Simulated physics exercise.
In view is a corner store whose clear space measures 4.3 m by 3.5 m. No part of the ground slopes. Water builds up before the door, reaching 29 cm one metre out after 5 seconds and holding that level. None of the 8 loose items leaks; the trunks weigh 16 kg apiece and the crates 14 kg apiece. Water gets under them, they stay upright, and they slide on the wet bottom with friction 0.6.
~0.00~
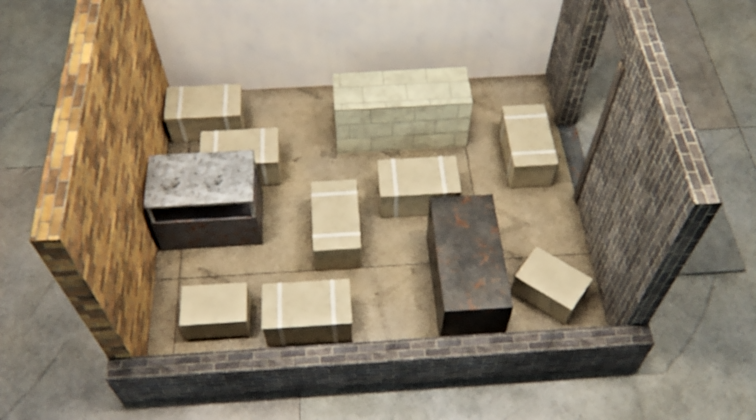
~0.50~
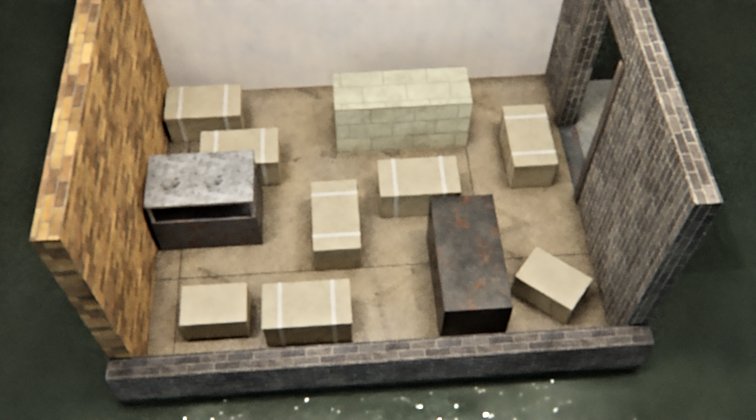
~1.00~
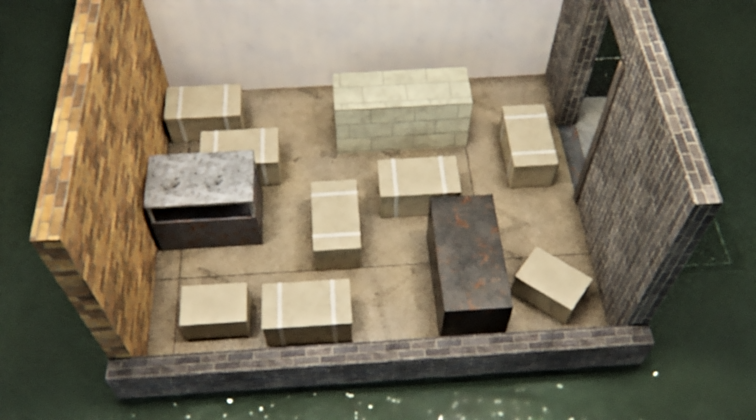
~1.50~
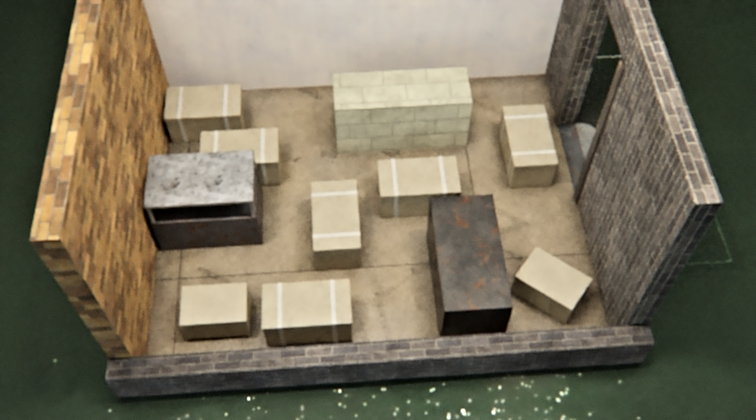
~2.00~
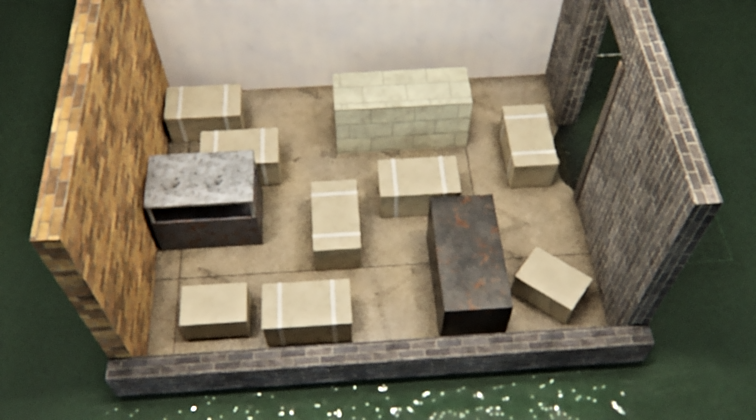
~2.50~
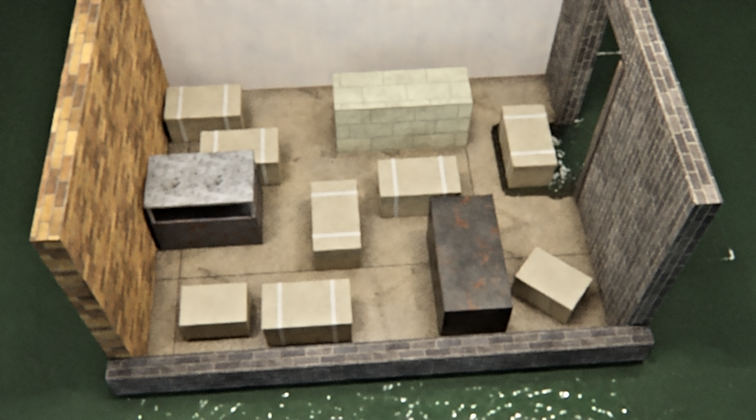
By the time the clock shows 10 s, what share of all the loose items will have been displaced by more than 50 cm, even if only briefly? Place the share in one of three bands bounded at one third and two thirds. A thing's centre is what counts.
Medium share.
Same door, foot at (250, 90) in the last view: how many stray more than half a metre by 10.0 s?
6.
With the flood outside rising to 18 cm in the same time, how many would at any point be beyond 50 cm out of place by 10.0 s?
Then 3.
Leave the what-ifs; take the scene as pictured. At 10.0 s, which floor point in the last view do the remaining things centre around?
The average lands around (288, 238).
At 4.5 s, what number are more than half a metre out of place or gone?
The count is 0.
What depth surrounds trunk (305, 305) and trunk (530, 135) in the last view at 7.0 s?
Roughly 5 and 9 cm.
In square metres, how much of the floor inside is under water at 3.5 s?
My estimate is roughly 3.0 m2.
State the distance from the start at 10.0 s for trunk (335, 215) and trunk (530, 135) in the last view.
140 cm and 300 cm respectively.
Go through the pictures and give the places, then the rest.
In the first picture, a trunk at (530, 134), on the bottom; a trunk at (419, 176) rests on the ground; water covers 0.0 m2; 0 of 8 have shifted.
In the second picture, a trunk at (530, 134) rests on the ground; a trunk at (419, 176) rests on the ground; water covers 0.0 m2; 0 of 8 have shifted.
In the third picture, a trunk at (530, 134) rests on the ground; a trunk at (419, 176) rests on the ground; water covers 0.0 m2; 0 of 8 have shifted.
In the fourth picture, a trunk at (530, 134), on the bottom; a trunk at (419, 176), on the bottom; water covers 0.0 m2; 0 of 8 have shifted.
In the fifth picture, a trunk at (530, 134), on the bottom; a trunk at (419, 176), on the bottom; water covers 0.1 m2; 0 of 8 have shifted.
In the sixth picture, a trunk at (529, 134), on the bottom; a trunk at (419, 176) rests on the ground; water covers 0.3 m2; 0 of 8 have shifted.
After 3.5 s 0 of 8 are over 50 cm from their spots; 0 afloat.
After 4.5 s 0 of 8 are over 50 cm from their spots; 1 afloat.
After 7.0 s 3 of 8 are over 50 cm from their spots; 3 afloat.
After 10.0 s 3 of 8 are over 50 cm from their spots, and 3 have been at some point; 8 afloat.
